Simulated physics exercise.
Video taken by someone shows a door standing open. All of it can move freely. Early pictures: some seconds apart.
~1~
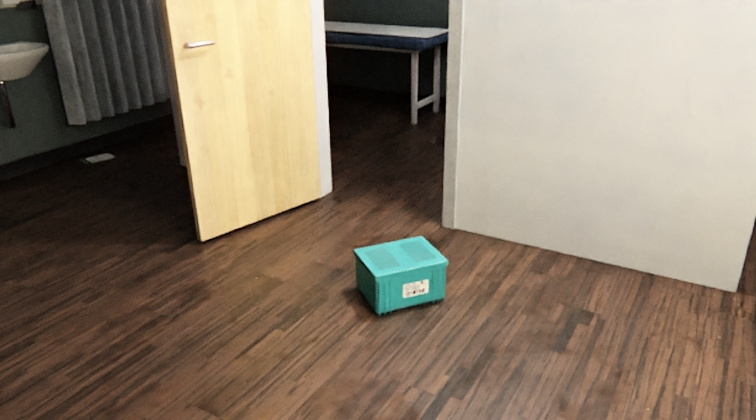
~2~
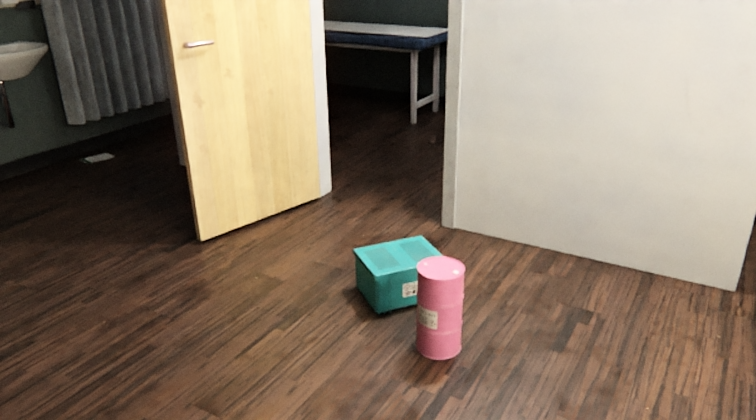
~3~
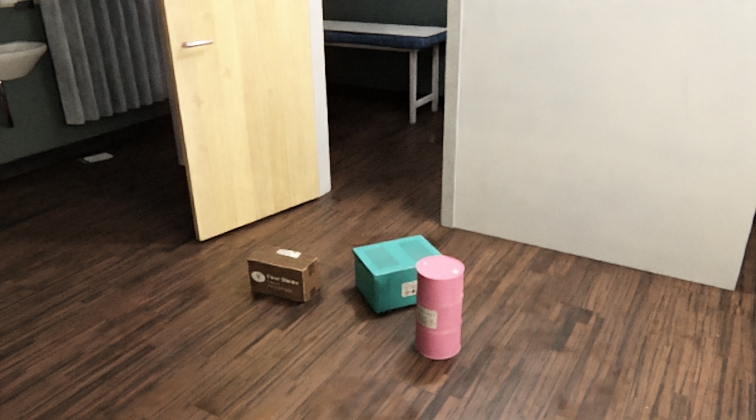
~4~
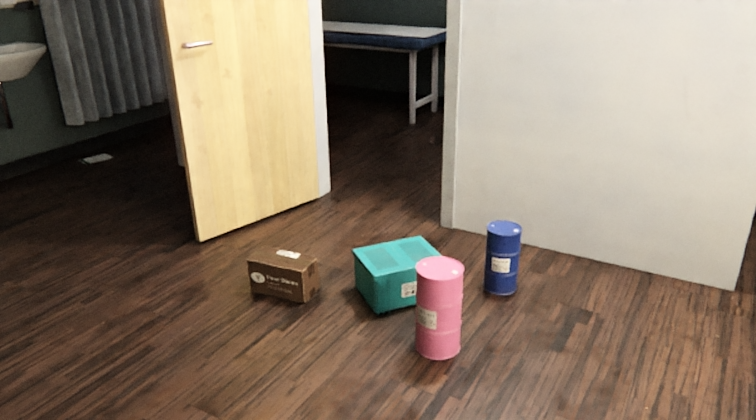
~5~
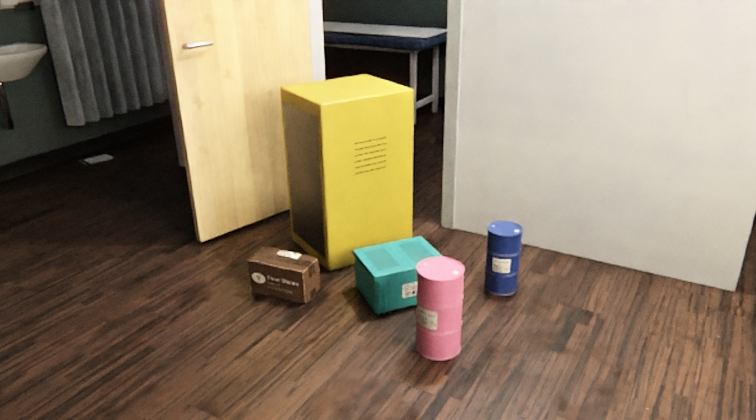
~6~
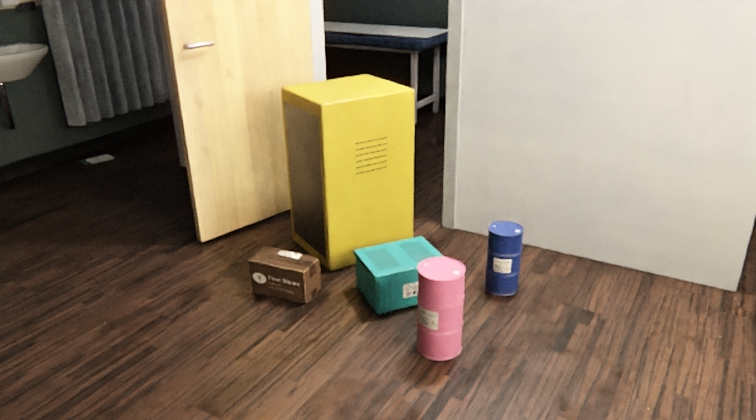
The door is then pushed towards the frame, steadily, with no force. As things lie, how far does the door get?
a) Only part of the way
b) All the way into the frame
Only part of the way.
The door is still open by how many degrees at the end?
Open angle: About 70°.
Then, 0.60 s later than the last frame, door 96° open.
Then, 0.90 s later than the last frame, door 87° open.
Then, 1.30 s later than the last frame, door 72° open.
When it is over, door 71° open; all 5 as before. End places, in pixels of the last picture, yellow appliance near (351, 170).
